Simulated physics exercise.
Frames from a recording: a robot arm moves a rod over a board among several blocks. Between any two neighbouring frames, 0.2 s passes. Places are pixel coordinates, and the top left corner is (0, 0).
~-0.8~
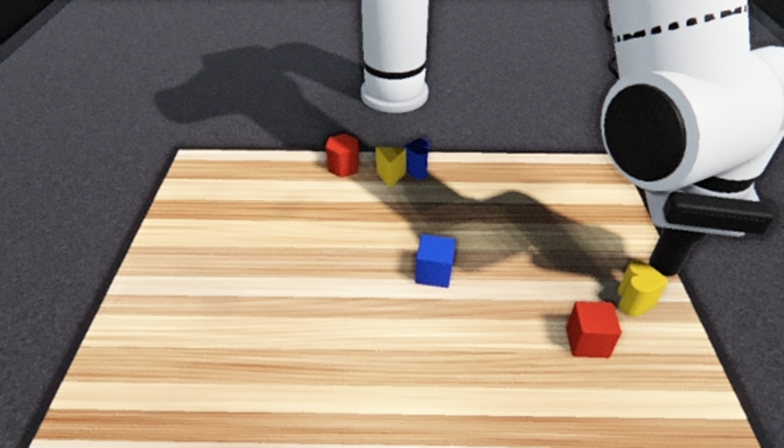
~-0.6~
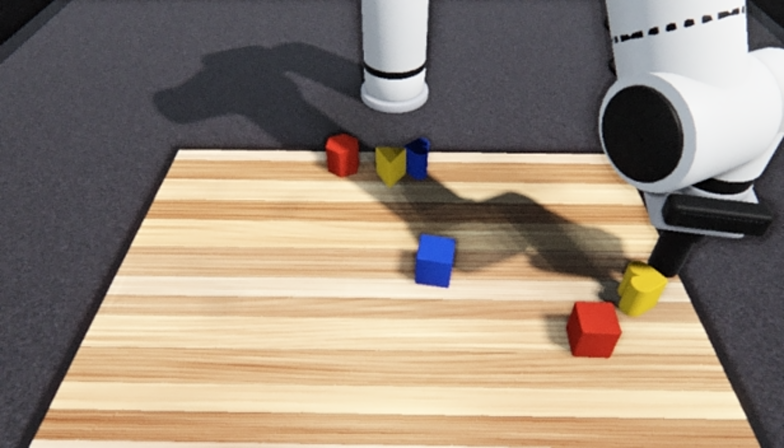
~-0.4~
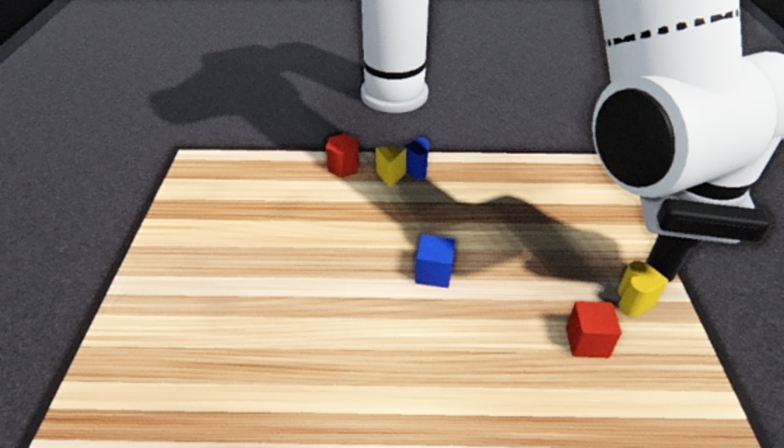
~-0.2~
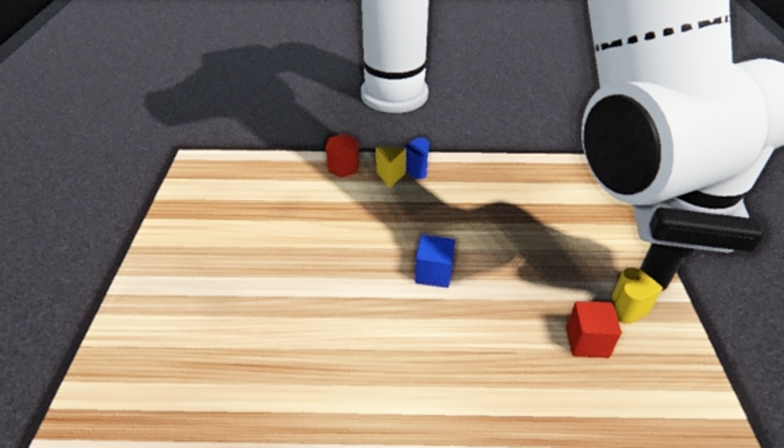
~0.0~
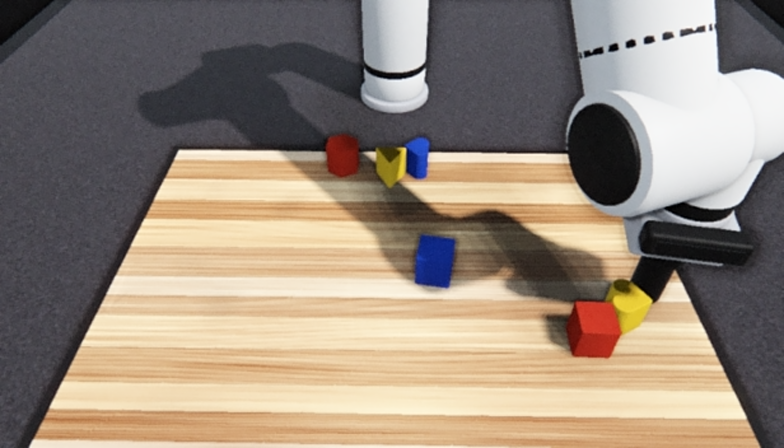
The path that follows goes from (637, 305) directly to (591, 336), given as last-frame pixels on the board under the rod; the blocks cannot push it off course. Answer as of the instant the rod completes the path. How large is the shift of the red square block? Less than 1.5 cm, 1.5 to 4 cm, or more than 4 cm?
Shift of over 4 cm.
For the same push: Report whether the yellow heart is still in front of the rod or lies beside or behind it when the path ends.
My prediction: In front.
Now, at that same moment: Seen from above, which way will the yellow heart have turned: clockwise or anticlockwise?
Overhead view: Anti-clockwise.
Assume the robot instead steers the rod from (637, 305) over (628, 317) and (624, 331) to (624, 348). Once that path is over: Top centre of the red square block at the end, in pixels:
If I read the scene right, the answer is (573, 329).
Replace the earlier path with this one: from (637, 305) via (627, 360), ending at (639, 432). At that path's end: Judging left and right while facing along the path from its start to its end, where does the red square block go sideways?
My prediction: Rightwards.
What follows on the original path. Halfway along, rod (619, 309); red square block (578, 327); yellow heart (610, 316), turned 25° anticlockwise.
At the end, rod (596, 325); red square block (551, 342); yellow heart (585, 332), turned 20° anticlockwise.
